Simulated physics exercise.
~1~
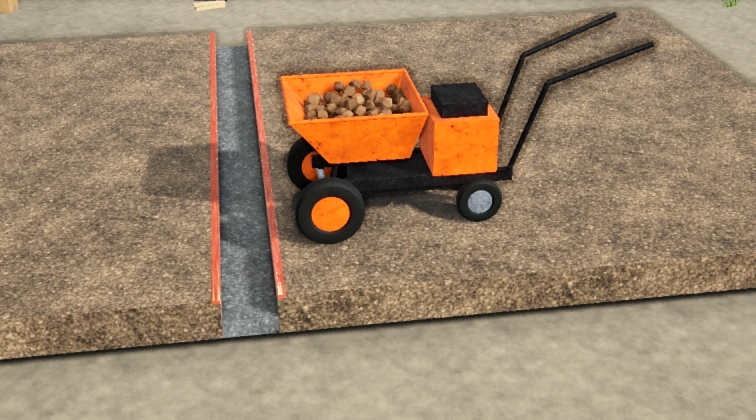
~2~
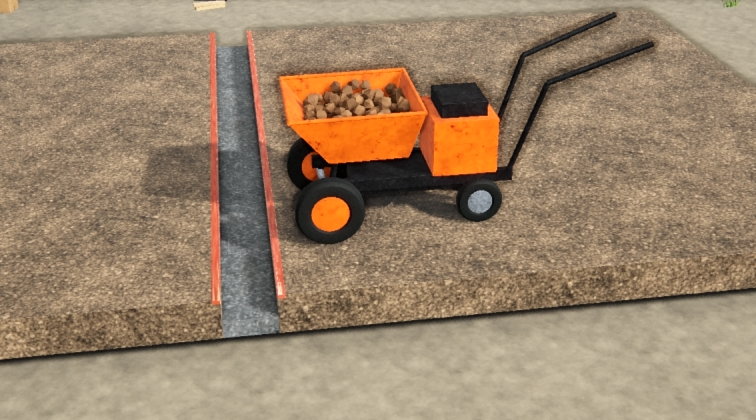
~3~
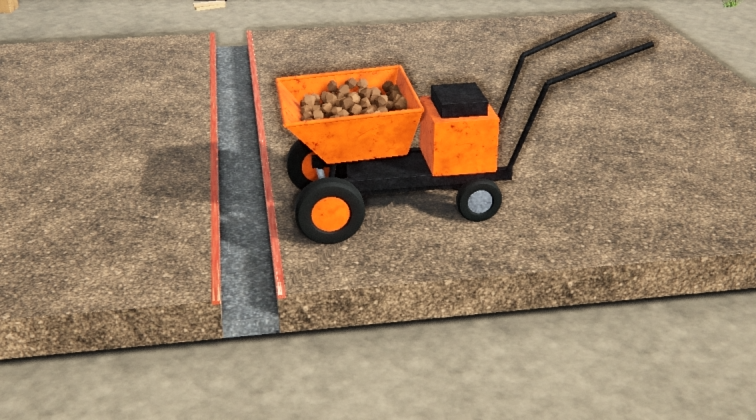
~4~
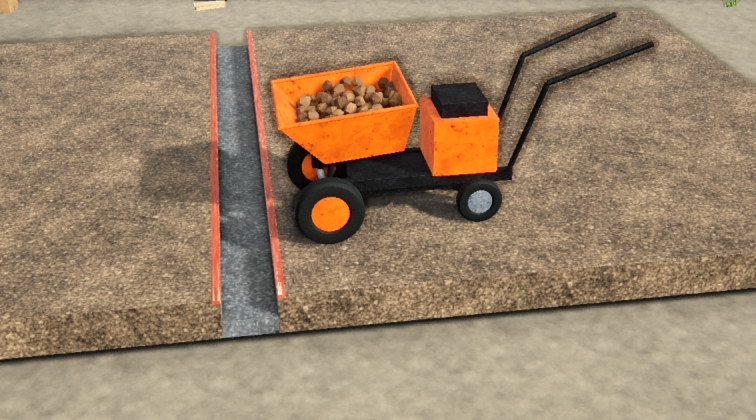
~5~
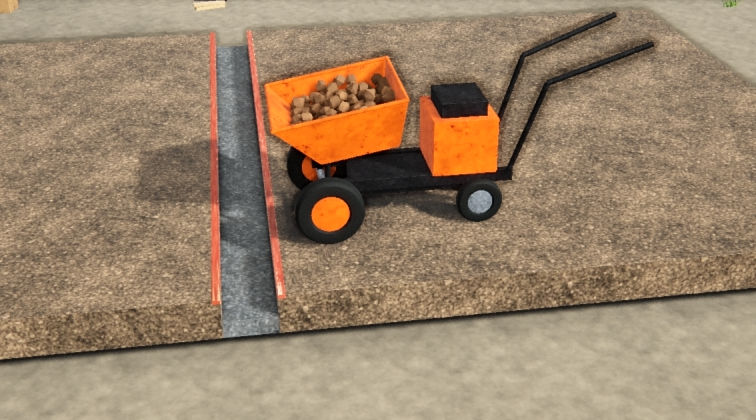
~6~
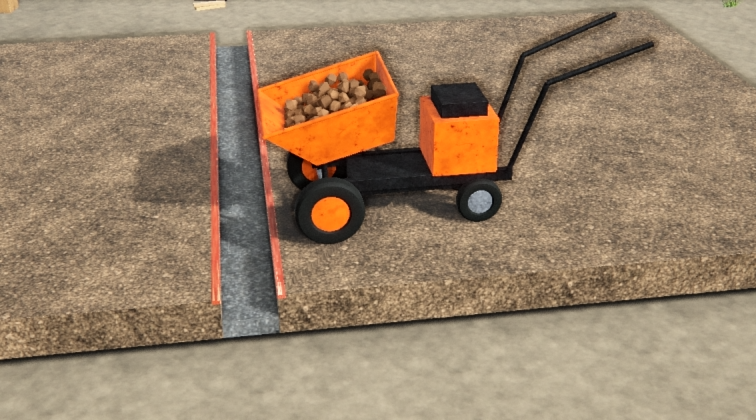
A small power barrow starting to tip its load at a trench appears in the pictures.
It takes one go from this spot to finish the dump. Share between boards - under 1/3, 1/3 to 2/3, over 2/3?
What ends in the trench is going to be under one-third of the load.
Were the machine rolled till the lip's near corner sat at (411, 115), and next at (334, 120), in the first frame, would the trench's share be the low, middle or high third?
The first stop gives under a third, while the second gives more than two thirds.
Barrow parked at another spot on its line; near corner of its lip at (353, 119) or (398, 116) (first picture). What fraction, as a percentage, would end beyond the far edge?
The first position yields around 0 per cent; the second yields around 0 per cent.
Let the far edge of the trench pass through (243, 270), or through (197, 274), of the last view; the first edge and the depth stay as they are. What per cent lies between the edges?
In order: Some 0 per cent, then some 50 per cent.
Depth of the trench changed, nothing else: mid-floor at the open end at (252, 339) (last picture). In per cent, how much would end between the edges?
10 %.
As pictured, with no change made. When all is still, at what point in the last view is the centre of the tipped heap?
The centre comes to rest close to (183, 220).
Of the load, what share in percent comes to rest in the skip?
20 %, about.
Just after the last frame, skip tipped steeply; every one in the skip.
A moment on, skip tipped right over; roughly two thirds in the skip; just a few in or heaped over the trench; roughly a third beyond it; just a few falling.
Further on, skip tipped right over; roughly a quarter in the skip; about a tenth in or heaped over the trench; roughly two thirds beyond it.
When it is over, skip tipped right over; roughly a quarter in the skip; about a tenth in or heaped over the trench; roughly two thirds beyond it.
